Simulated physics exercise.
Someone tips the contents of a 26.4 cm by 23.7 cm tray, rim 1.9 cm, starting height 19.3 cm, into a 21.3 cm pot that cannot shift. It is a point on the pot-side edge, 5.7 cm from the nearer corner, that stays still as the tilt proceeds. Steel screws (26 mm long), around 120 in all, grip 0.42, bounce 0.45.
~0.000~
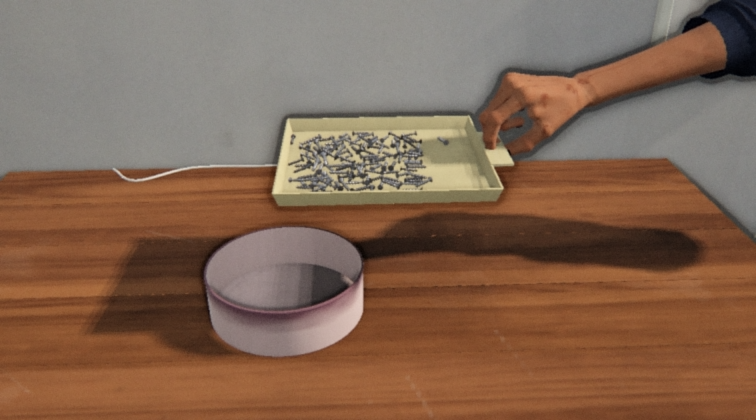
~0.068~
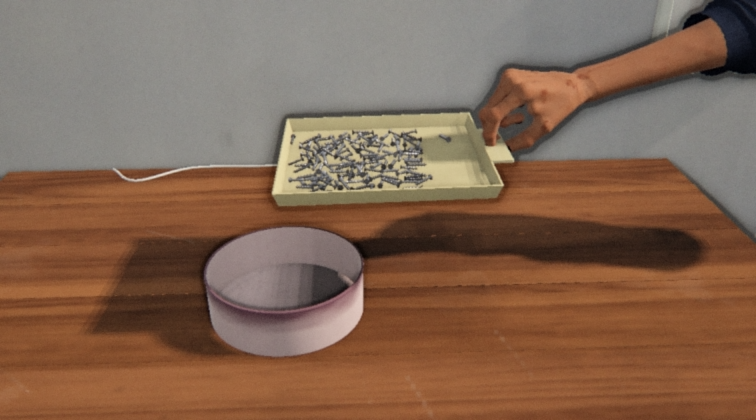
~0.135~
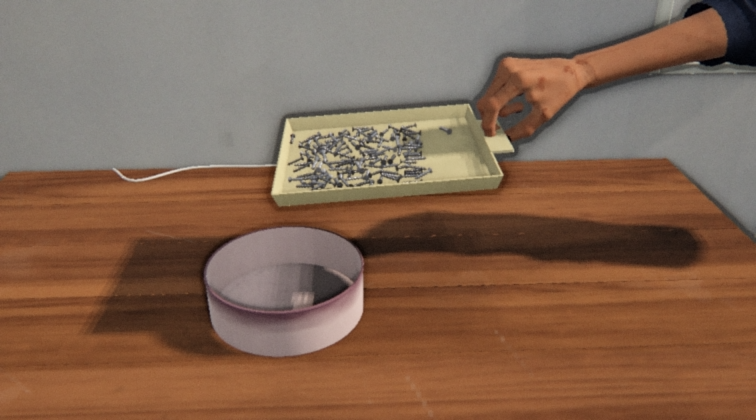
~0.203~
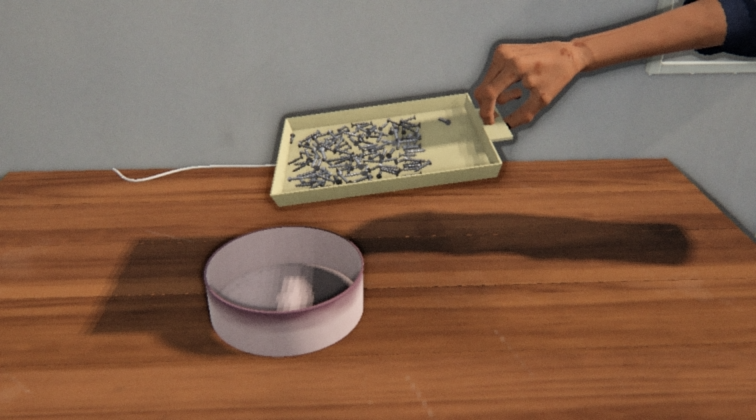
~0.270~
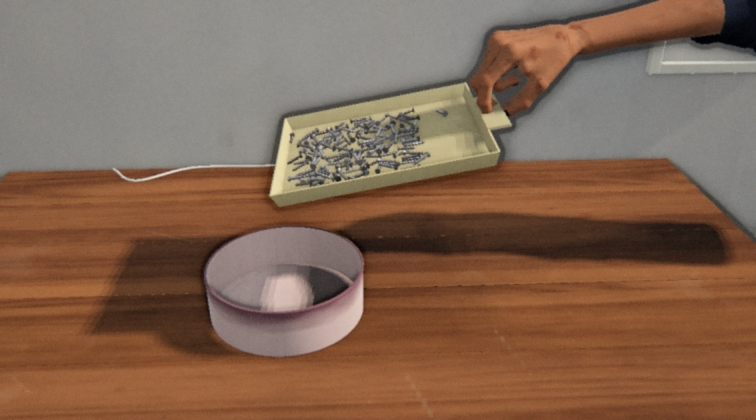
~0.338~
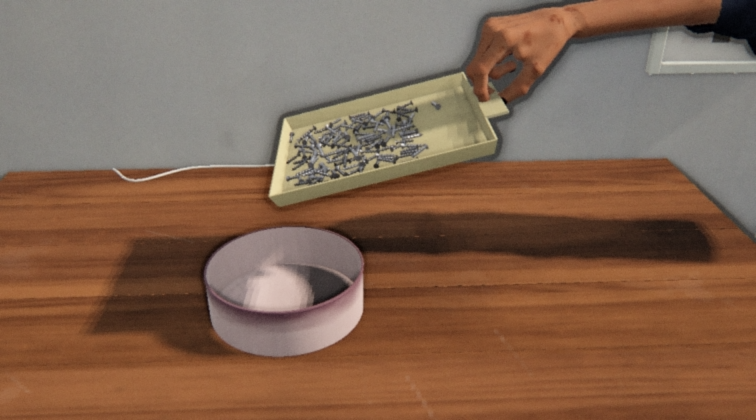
A person's hand and forearm in a dark sleeve reach in from the upper right over a brown wood-grain table against a grey wall, seen from the front and slightly above. The hand grips the tab of a shallow pale-yellow tray of small grey screws, behind a round whitish-pink pot at centre-left, with a white cord beyond. The hand steadily raises the tray's right side, tilting it leftward, the screws stay bunched inside, a pale blurry patch grows within the pot, and the camera stays still.
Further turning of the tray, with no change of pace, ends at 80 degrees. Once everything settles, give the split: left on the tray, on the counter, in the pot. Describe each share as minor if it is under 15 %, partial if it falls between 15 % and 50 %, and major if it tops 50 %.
Left on the tray: Only a little; counter: A noticeable amount; pot: The main mass.
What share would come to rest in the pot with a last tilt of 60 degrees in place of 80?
It would be near 5 per cent.
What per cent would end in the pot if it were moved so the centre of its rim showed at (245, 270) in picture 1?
It would come to around 75 percent.
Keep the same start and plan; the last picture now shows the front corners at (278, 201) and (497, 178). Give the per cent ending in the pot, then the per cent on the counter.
Per cent by place - pot 90, counter 10.
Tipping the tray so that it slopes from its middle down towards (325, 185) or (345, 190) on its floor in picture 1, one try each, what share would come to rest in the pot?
Estimate: Some 100 % and some 95 % respectively.
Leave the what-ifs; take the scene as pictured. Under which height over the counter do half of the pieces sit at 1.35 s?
Roughly 22 cm above the counter.
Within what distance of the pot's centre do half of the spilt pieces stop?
Some 16 centimetres.
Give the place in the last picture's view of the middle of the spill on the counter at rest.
It comes to rest with its centre close to (259, 252).
Then, at 0.94 s, tilt 45 degrees; the tray holds 100 %, the pot 0 %.
After 1.35 s, tilt 66 degrees; the tray holds 100 %, the pot 0 %.
Then, at 1.83 s, tilt 80 degrees; the tray holds 25 %, the pot 30 %.
By 3.0 s all is still; tray 0 %, counter 25 %, pot 75 %.
